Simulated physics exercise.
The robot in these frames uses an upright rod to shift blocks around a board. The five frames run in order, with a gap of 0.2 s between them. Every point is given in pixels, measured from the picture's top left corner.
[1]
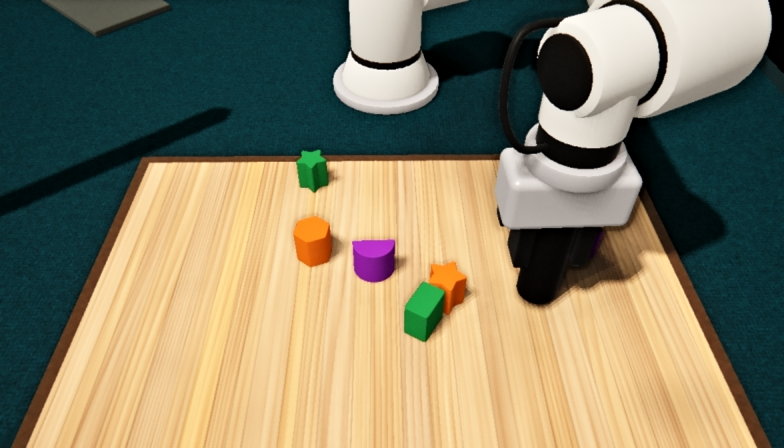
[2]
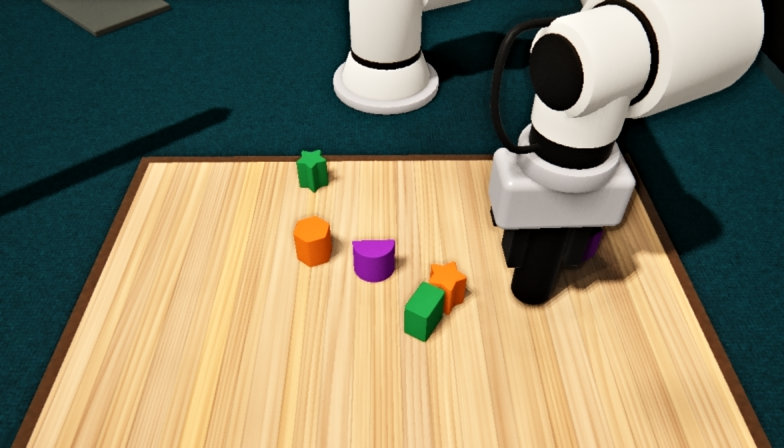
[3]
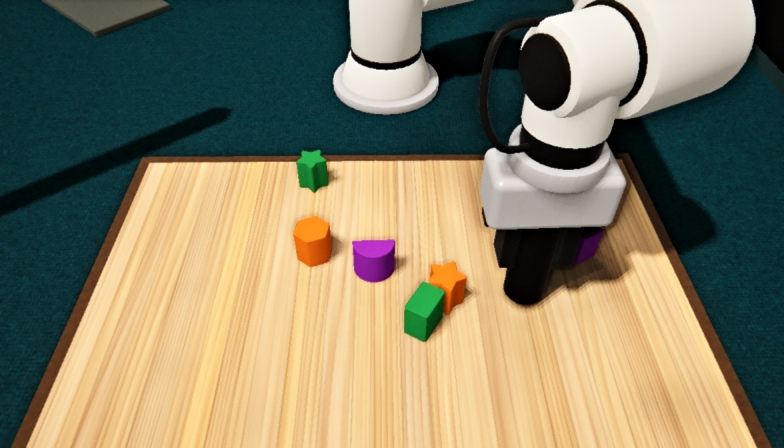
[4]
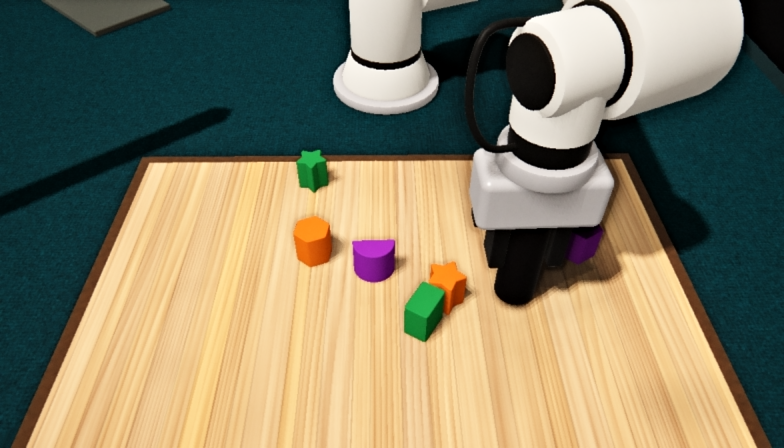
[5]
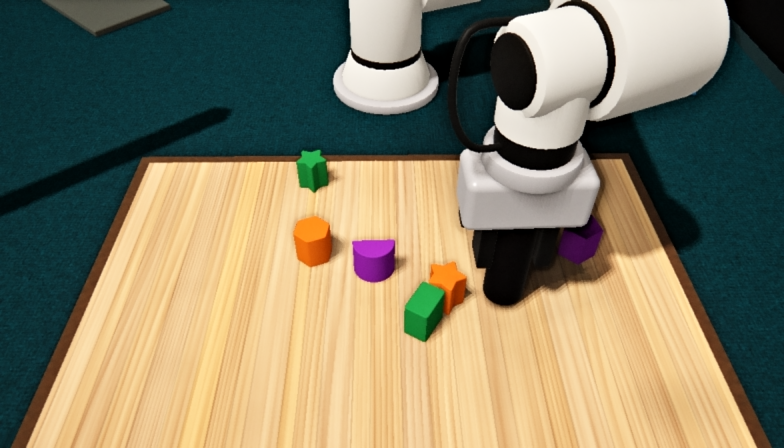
The clip opens on a wooden board holding green, orange and purple blocks, with a white robot arm holding a dark upright rod near the right side. The arm slides the rod a short way left toward the touching orange star and green rectangular block, uncovering a purple block behind it, while the blocks stay still.
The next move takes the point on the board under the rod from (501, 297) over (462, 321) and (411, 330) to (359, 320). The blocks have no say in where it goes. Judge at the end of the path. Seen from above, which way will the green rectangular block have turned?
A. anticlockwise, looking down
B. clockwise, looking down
Option A.
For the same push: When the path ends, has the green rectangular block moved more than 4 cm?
My answer is yes.
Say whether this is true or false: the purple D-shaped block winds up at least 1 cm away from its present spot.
That statement is not accurate.
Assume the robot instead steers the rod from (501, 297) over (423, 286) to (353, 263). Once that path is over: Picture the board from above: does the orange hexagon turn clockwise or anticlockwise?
Direction: Clockwise.
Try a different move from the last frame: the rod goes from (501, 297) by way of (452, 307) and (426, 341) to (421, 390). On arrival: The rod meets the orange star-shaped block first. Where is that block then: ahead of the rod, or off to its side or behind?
The orange star-shaped block slips off.
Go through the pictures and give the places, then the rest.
Rod's lower end at (536, 289); purple D-shaped block at (374, 247); green rectangular block at (425, 299); orange star-shaped block at (447, 274), in the first frame.
Rod at (530, 289); blocks still, in the second frame.
Rod at (523, 290); blocks still, in the third frame.
Rod at (514, 290); blocks still, in the fourth frame.
Rod at (502, 290); purple D-shaped block at (374, 247); green rectangular block at (425, 299); orange star-shaped block at (447, 274), in the fifth frame.
What follows on the original path. One third of the way, rod at (463, 315); orange star-shaped block at (443, 273).
Two thirds of the way, rod at (410, 324); green rectangular block at (377, 298); orange star-shaped block at (439, 272), turned 30° clockwise.
At the end, rod at (358, 314); purple D-shaped block still; green rectangular block at (323, 292), turned 25° anticlockwise; orange star-shaped block at (439, 272), turned 30° clockwise.
